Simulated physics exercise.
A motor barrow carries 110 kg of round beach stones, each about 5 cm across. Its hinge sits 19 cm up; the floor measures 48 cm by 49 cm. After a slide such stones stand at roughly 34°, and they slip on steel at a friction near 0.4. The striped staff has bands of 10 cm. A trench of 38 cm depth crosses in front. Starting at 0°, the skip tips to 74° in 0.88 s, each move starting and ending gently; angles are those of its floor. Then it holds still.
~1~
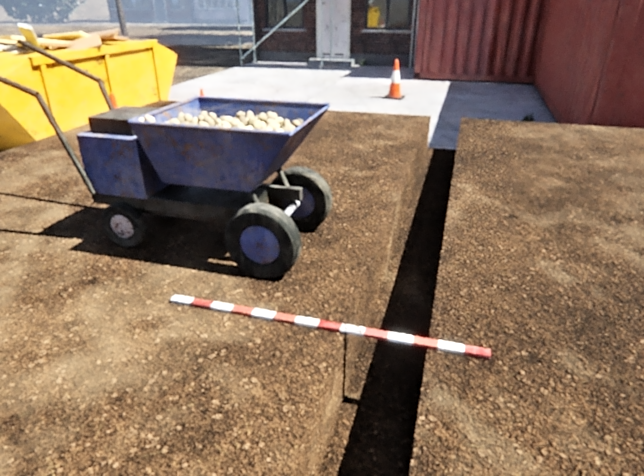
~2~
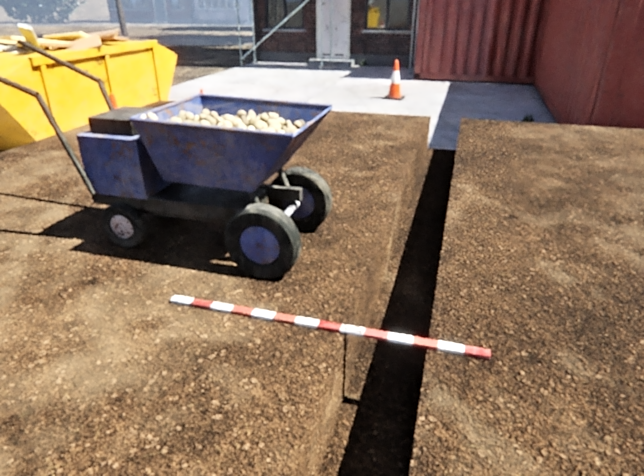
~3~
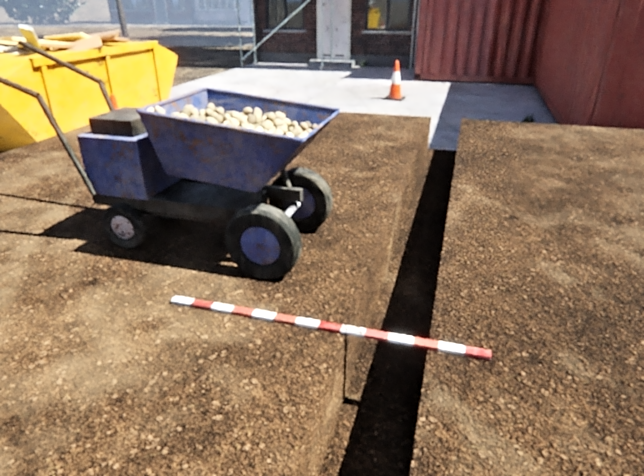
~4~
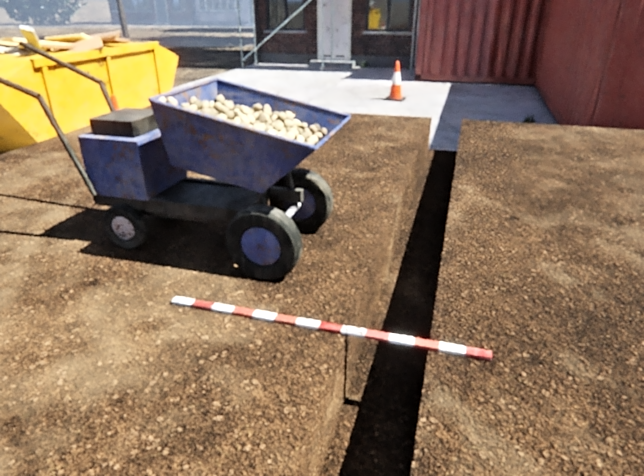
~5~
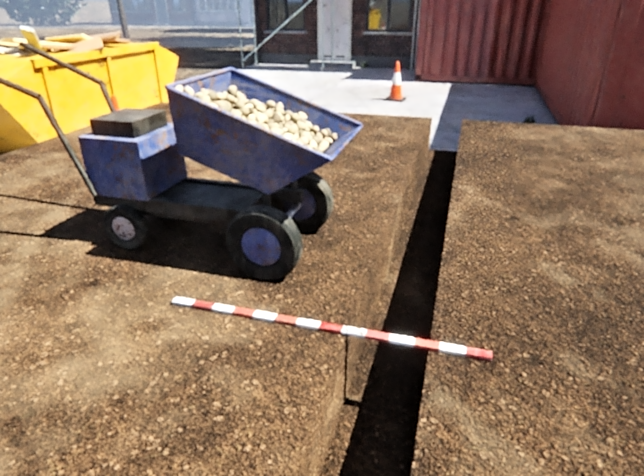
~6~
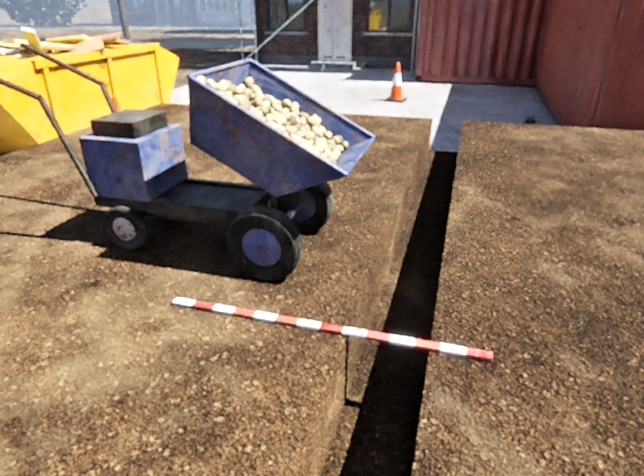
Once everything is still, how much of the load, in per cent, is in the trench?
Close to 64 in a hundred.
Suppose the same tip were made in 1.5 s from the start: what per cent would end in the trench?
In that case some 75 per cent.
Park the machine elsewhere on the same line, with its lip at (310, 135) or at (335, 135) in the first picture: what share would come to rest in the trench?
First some 40, then 20 per cent.
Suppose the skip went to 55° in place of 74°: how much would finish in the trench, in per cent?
Then about 45 per cent.
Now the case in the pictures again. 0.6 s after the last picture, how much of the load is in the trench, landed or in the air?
Some 30 per cent.
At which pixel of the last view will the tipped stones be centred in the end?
Near (424, 315).
Then, 0.3 s after the last picture the floor is at 62°, 100 % in the skip; the foremost stones are at (381, 213).
Then, 0.6 s after the last picture the floor is at 74°, 54 % in the skip, 31 % in the trench, 15 % past the trench; the foremost stones are at (483, 278).
Then, 1.0 s after the last picture the floor is at 74°, 12 % in the skip, 51 % in the trench, 37 % past the trench; the foremost stones are at (625, 294).
Then, 2.9 s after the last picture the floor is at 74°, 0 % in the skip, 64 % in the trench, 36 % past the trench; the foremost stones are past the picture's edge.
